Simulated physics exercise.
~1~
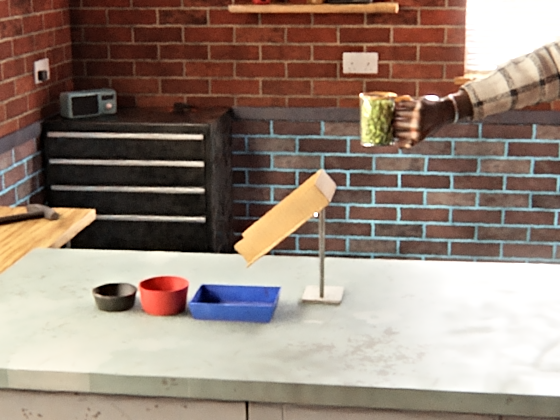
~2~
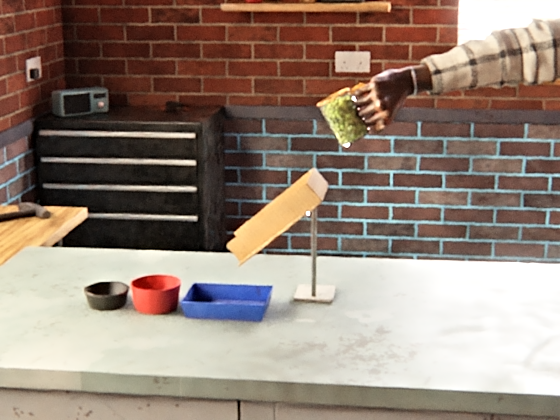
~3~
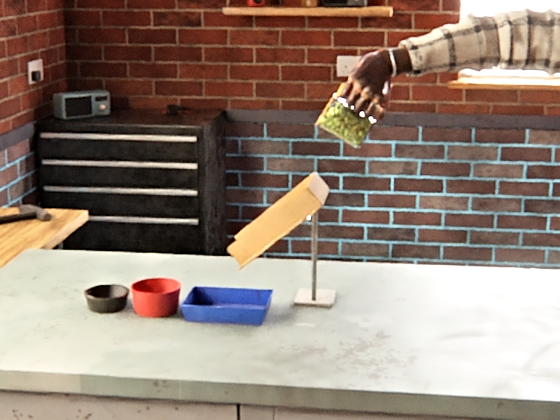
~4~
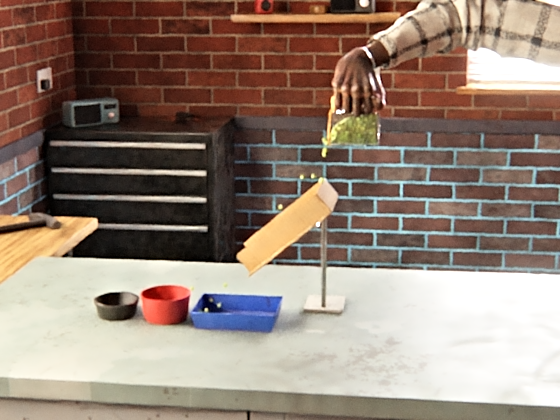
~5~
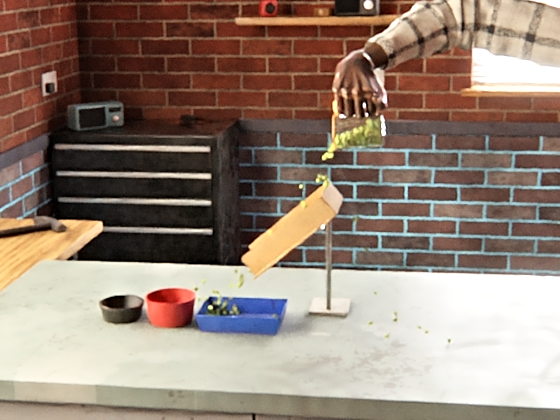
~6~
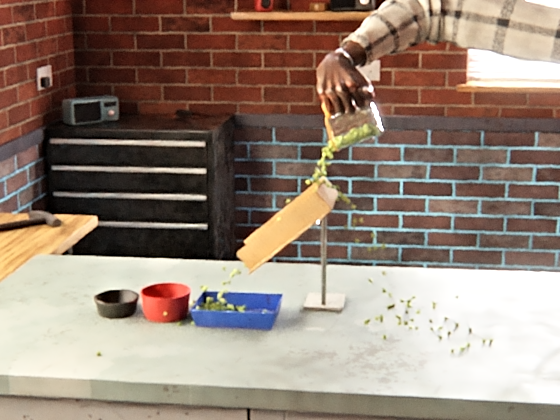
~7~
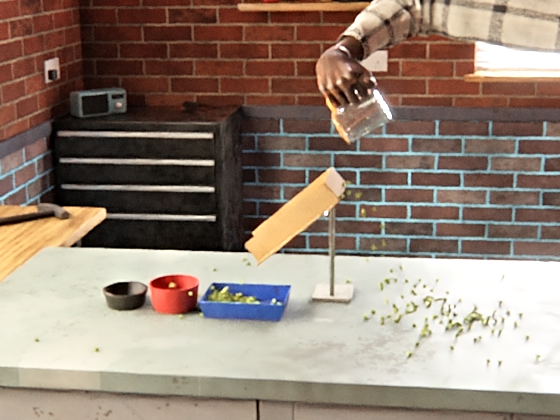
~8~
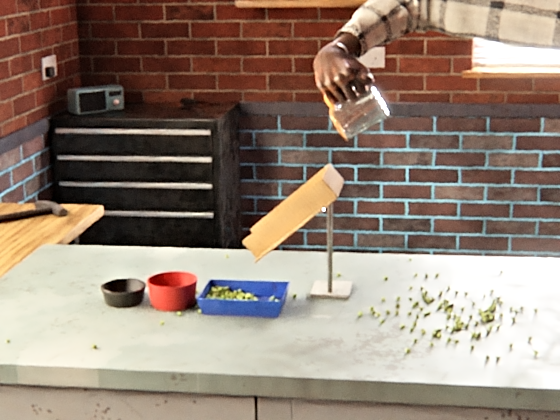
On a pale workshop counter, a hand tips green peas from a clear cup down a sloped board, filling a blue tray and scattering many.
